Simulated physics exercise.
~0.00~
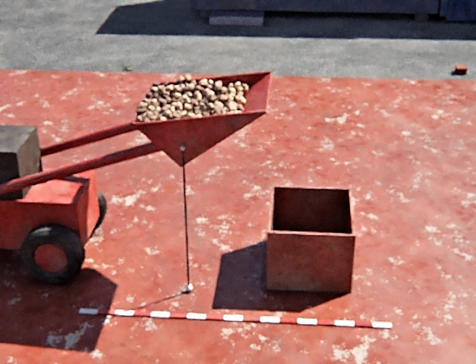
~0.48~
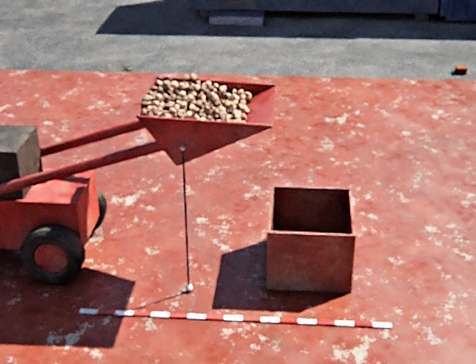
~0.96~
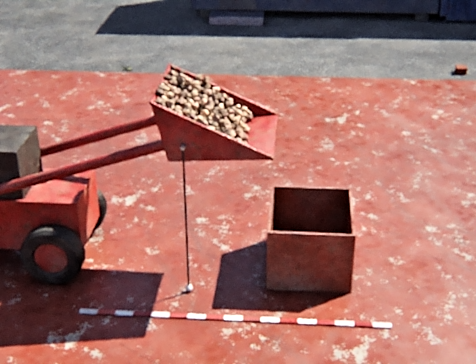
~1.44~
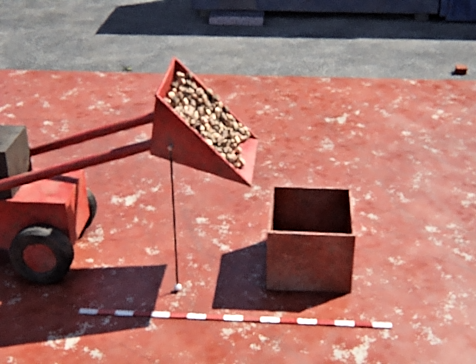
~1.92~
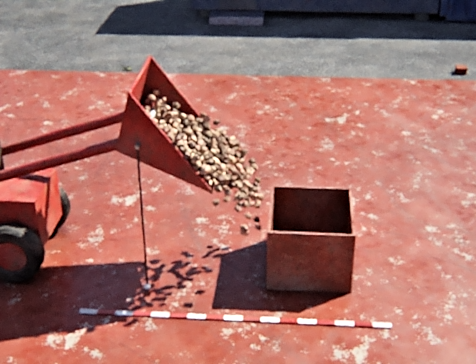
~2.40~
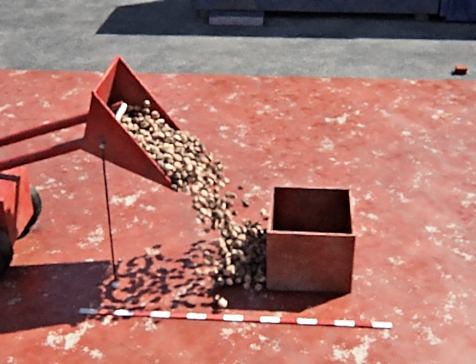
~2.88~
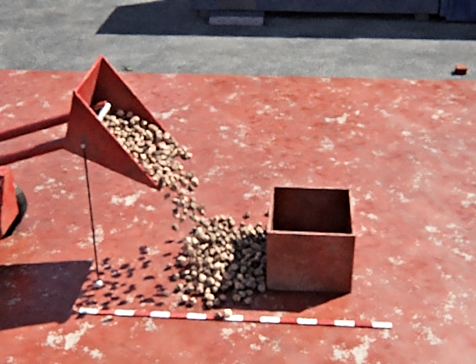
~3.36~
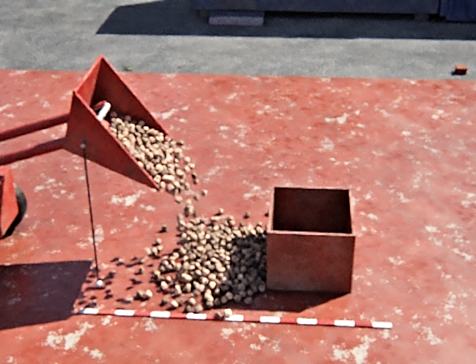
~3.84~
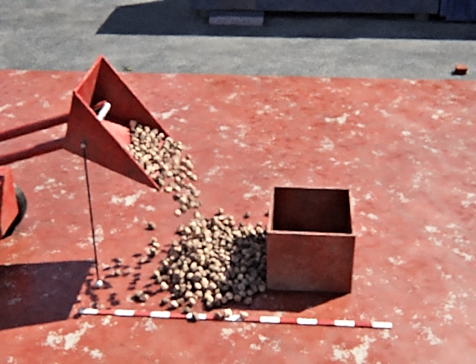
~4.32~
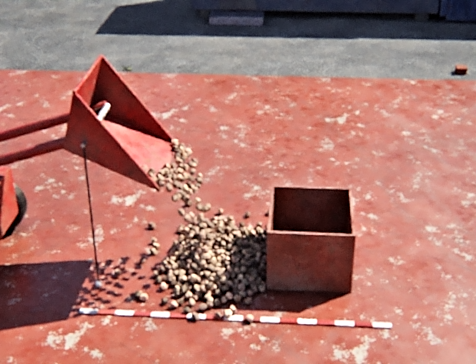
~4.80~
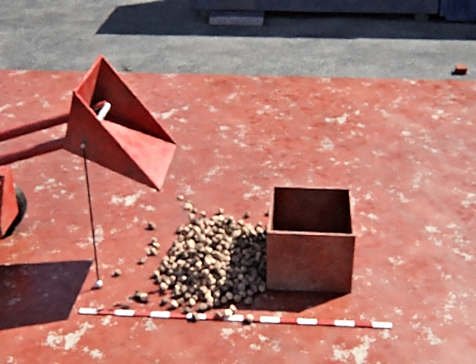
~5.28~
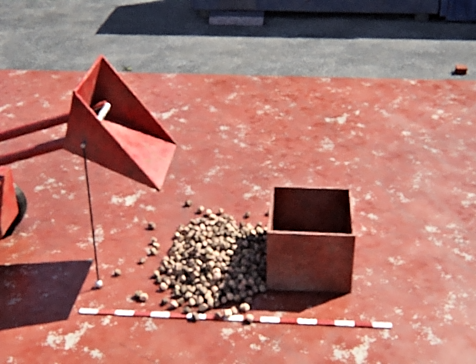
At the start, a red loader on the left holds a raised skip full of small brownish stones, with an open, rust-coloured box standing to its right on a worn red floor. The skip tips forward, and the stones slump toward its front lip. As it tilts further, the machine draws back to the left and the stones begin pouring out. They drop short of the box, piling up on the floor against its left side. The machine halts while the rest trickles out. Finally the skip hangs empty, the stones lie in a heap beside the box, and the box seems empty.
